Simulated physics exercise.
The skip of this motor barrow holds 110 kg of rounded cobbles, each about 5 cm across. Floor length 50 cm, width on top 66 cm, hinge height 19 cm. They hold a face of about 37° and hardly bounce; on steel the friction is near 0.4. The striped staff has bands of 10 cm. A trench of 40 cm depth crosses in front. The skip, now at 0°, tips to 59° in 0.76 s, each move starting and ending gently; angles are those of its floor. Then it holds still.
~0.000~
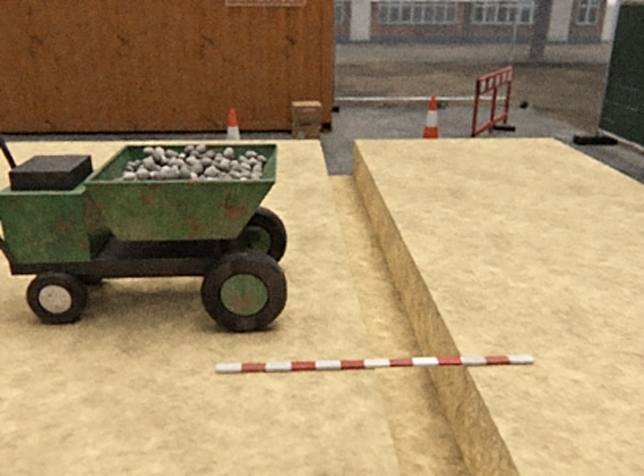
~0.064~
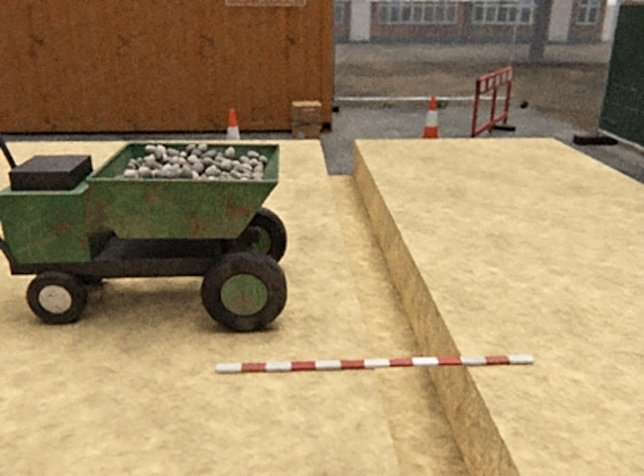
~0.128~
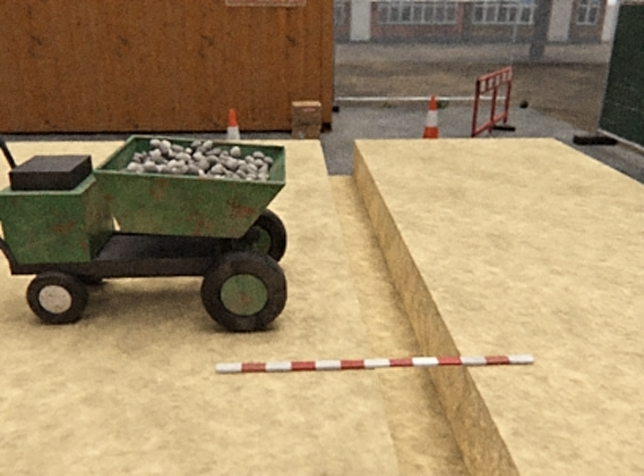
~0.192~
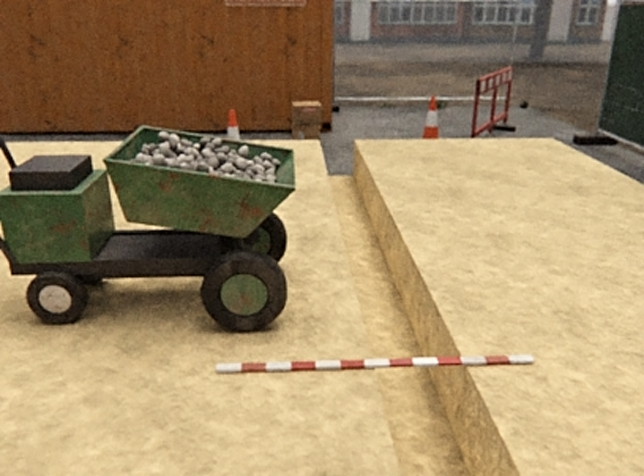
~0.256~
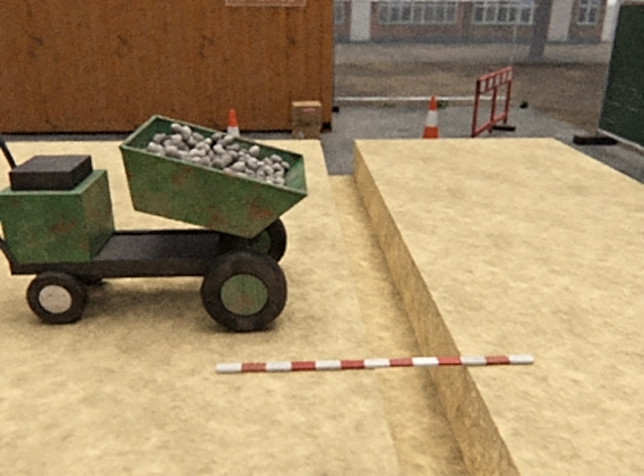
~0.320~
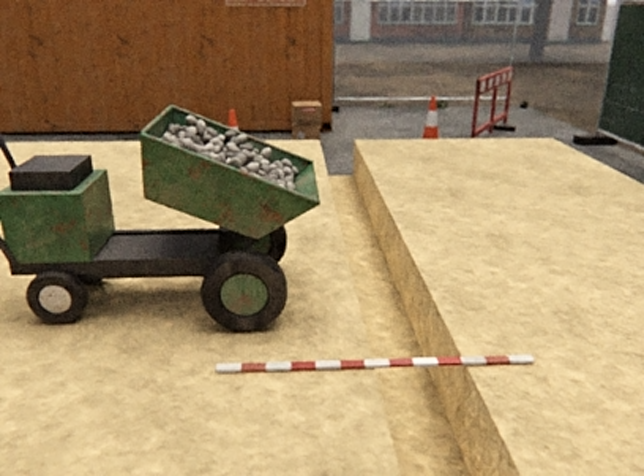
The clip opens on a green motor barrow with its skip of rounded grey cobbles sitting level, left of a trench with a red-and-white striped staff lying nearby. The skip's rear begins to rise slowly, then lifts more steeply, tilting the load down toward the right while the wheels stay still.
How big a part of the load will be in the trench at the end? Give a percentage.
About 53 per cent.
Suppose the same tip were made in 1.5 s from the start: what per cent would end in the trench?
It would be near 55 per cent.
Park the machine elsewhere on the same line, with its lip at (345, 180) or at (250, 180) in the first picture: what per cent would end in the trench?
First some 20, then 50 per cent.
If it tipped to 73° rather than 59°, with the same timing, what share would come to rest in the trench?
Then about 95 per cent.
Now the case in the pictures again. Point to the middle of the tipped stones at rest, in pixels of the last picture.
Around (397, 351).
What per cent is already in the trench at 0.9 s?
About 10 per cent by then.
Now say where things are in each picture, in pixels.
The first picture shows lip at (275, 182), floor tilted 0°, highest stones at (186, 157).
The second picture shows lip at (277, 182), floor tilted 1°, highest stones at (187, 156); the stones move at 0.3 m/s on average.
In the third picture, the skip is at 4°, its lip at (285, 185); the top of the load is at (178, 149); the stones move at 0.5 m/s on average.
The fourth picture shows lip at (295, 189), floor tilted 9°, highest stones at (179, 144); the stones move at 0.7 m/s on average.
In the fifth picture, the skip is at 16°, its lip at (307, 195); the top of the load is at (174, 138); the stones move at 0.9 m/s on average.
In the sixth picture, the skip is at 23°, its lip at (320, 203); the top of the load is at (186, 130); the stones move at 1.0 m/s on average.
After 0.6 s the floor is at 50°; 100 % in the skip; the foremost stones are at (331, 219).
After 0.9 s the floor is at 59°; 90 % in the skip, 10 % in the trench; the foremost stones are at (398, 270).
After 1.2 s the floor is at 59°; 60 % in the skip, 37 % in the trench, 3 % past the trench; the foremost stones are at (464, 285).
After 3.2 s the floor is at 59°; 44 % in the skip, 53 % in the trench, 3 % past the trench; the foremost stones are at (526, 282).
